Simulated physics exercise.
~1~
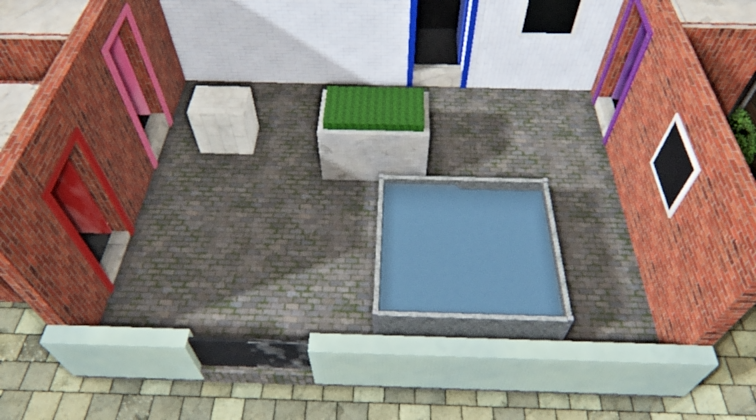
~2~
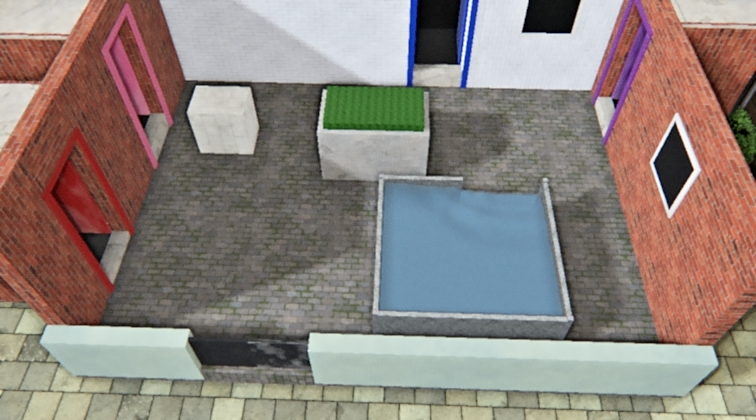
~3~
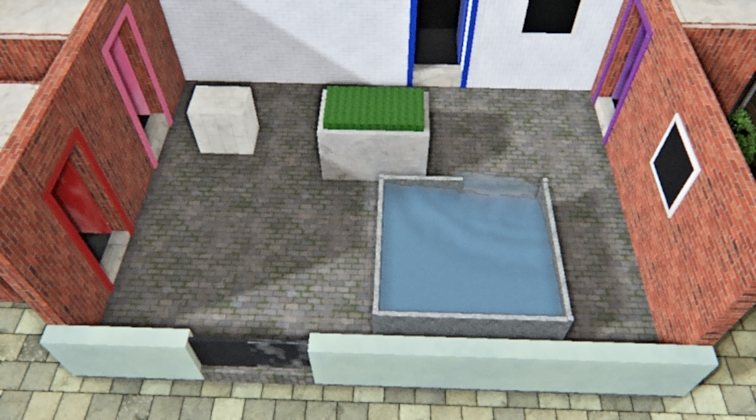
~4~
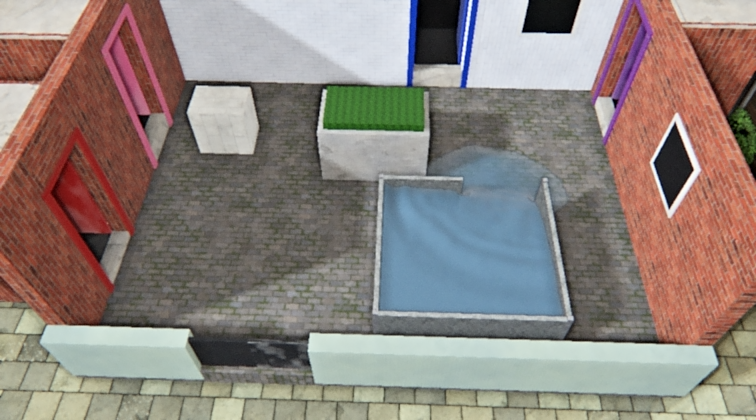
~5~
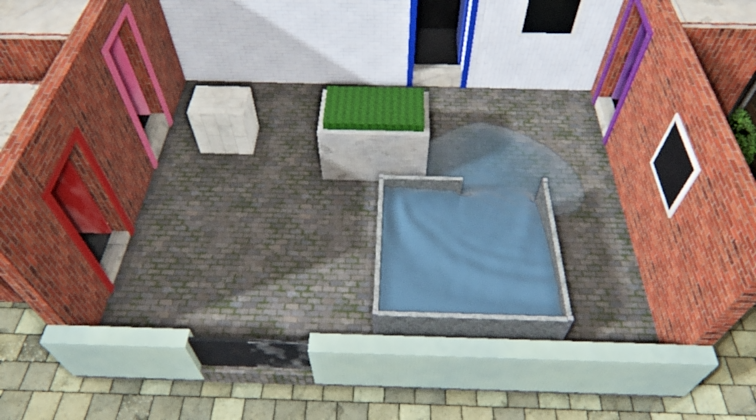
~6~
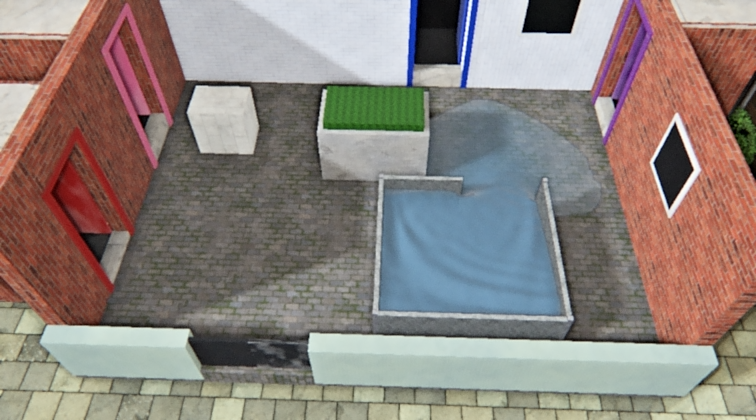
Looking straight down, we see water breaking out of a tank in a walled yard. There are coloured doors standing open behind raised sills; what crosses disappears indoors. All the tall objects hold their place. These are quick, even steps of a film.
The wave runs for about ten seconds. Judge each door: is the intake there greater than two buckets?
My prediction: The red door doesn't get too much water coming through; the pink door doesn't get too much water coming through; the purple door gets too much water coming through; the blue door doesn't get too much water coming through.
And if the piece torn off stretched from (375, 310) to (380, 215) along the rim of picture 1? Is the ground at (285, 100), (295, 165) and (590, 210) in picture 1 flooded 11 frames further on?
In the order you gave them, I get still bare, still bare, still bare.
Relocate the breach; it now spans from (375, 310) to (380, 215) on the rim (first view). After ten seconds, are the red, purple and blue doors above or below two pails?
Log - red door runs over the limit, purple door keeps within bounds, blue door keeps within bounds.
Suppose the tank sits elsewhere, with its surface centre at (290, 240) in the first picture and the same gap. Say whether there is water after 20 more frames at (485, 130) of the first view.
My call for that spot: Not reached.
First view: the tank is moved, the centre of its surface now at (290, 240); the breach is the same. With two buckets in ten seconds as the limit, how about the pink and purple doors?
For the pink door the answer is no, short of it, for the purple door it is no, short of it.
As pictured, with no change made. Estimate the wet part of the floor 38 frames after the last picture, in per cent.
I reckon 80 per cent or so.
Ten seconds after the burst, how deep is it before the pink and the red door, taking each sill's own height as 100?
The first is near 30 per cent, the second near 20 per cent.
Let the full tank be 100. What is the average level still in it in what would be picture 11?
72 percent or thereabouts.
A moment on, water covers 25 % of the floor; the red door not reached, the pink door not reached, the purple door wet at the sill, nothing in, the blue door wet at the sill, nothing in.
Next, water covers 30 % of the floor; the red door not reached, the pink door not reached, the purple door under two buckets in, the blue door under two buckets in.
Then, water covers 45 % of the floor; the red door not reached, the pink door not reached, the purple door over two buckets in, the blue door under two buckets in.
Later, water covers 80 % of the floor; the red door wet at the sill, nothing in, the pink door wet at the sill, nothing in, the purple door far over two buckets in, the blue door under two buckets in.
In the end, water covers 95 % of the floor; the red door wet at the sill, nothing in, the pink door wet at the sill, nothing in, the purple door far over two buckets in, the blue door under two buckets in.
